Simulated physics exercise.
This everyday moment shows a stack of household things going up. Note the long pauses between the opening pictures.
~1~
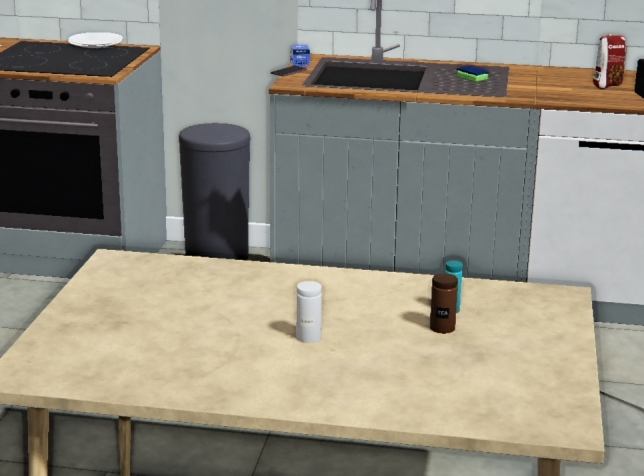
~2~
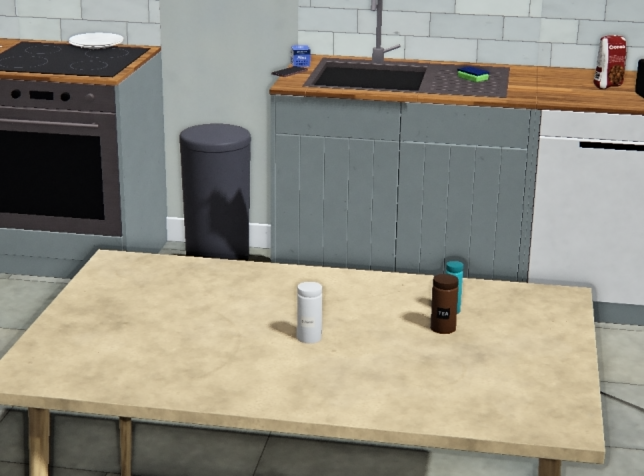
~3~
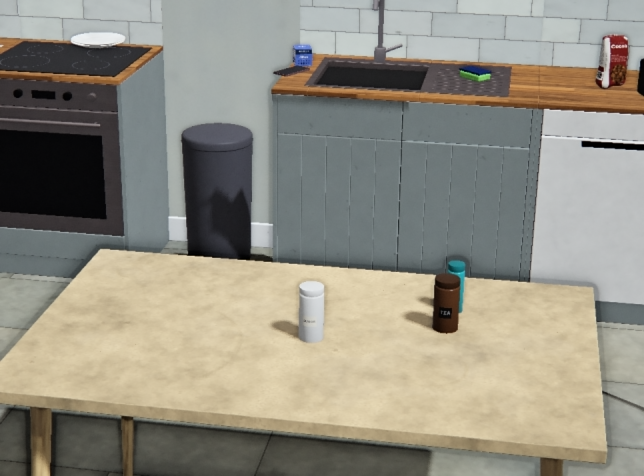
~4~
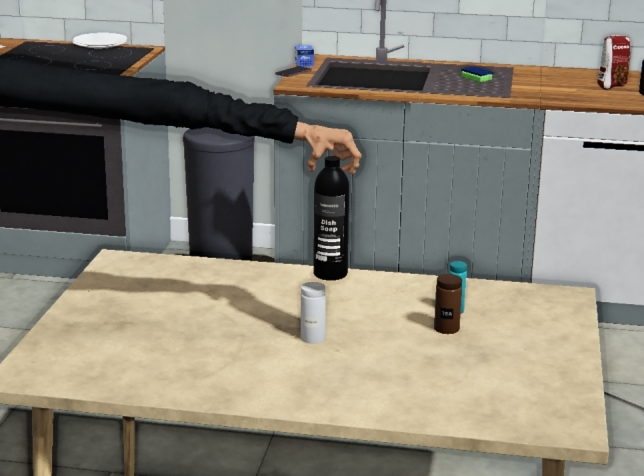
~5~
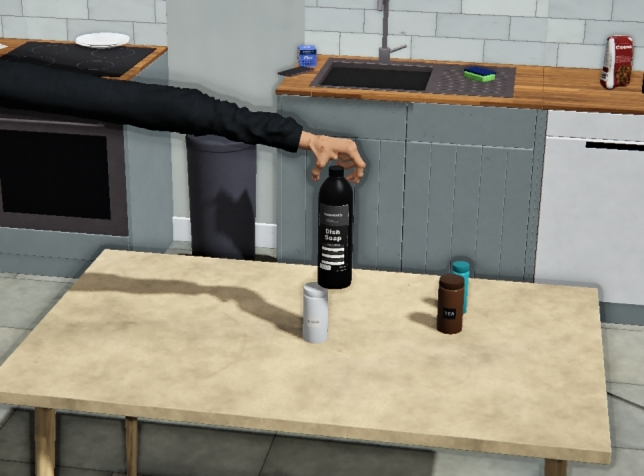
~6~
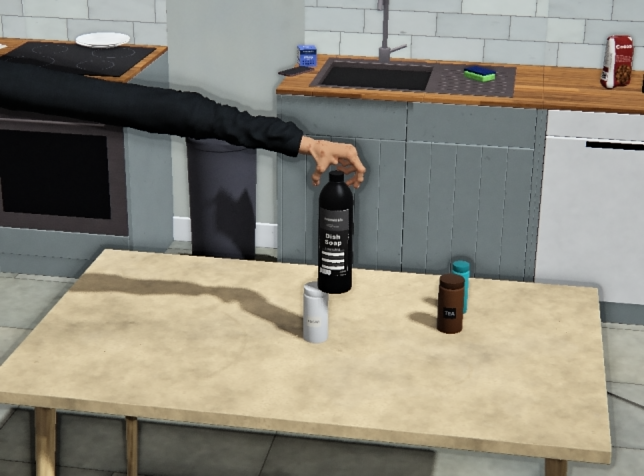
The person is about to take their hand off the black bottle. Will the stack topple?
Yes, it topples.
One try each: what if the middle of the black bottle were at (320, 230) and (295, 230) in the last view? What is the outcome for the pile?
In the first case it stays up; in the second case it loses its balance.
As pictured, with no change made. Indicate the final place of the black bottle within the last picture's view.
Somewhere around (423, 334) in the last picture.
Then, 0.40 s after the last picture, black bottle tipped 30° from how it was near (365, 245).
Then, 0.50 s after the last picture, black bottle now fallen.
Then, 0.60 s after the last picture, things are still on the move.
Then, 1.10 s after the last picture, nothing new.
At rest, fallen, black bottle; the other 3 in place. Seen from the same camera at the end, black bottle near (423, 334). The pile gives way.
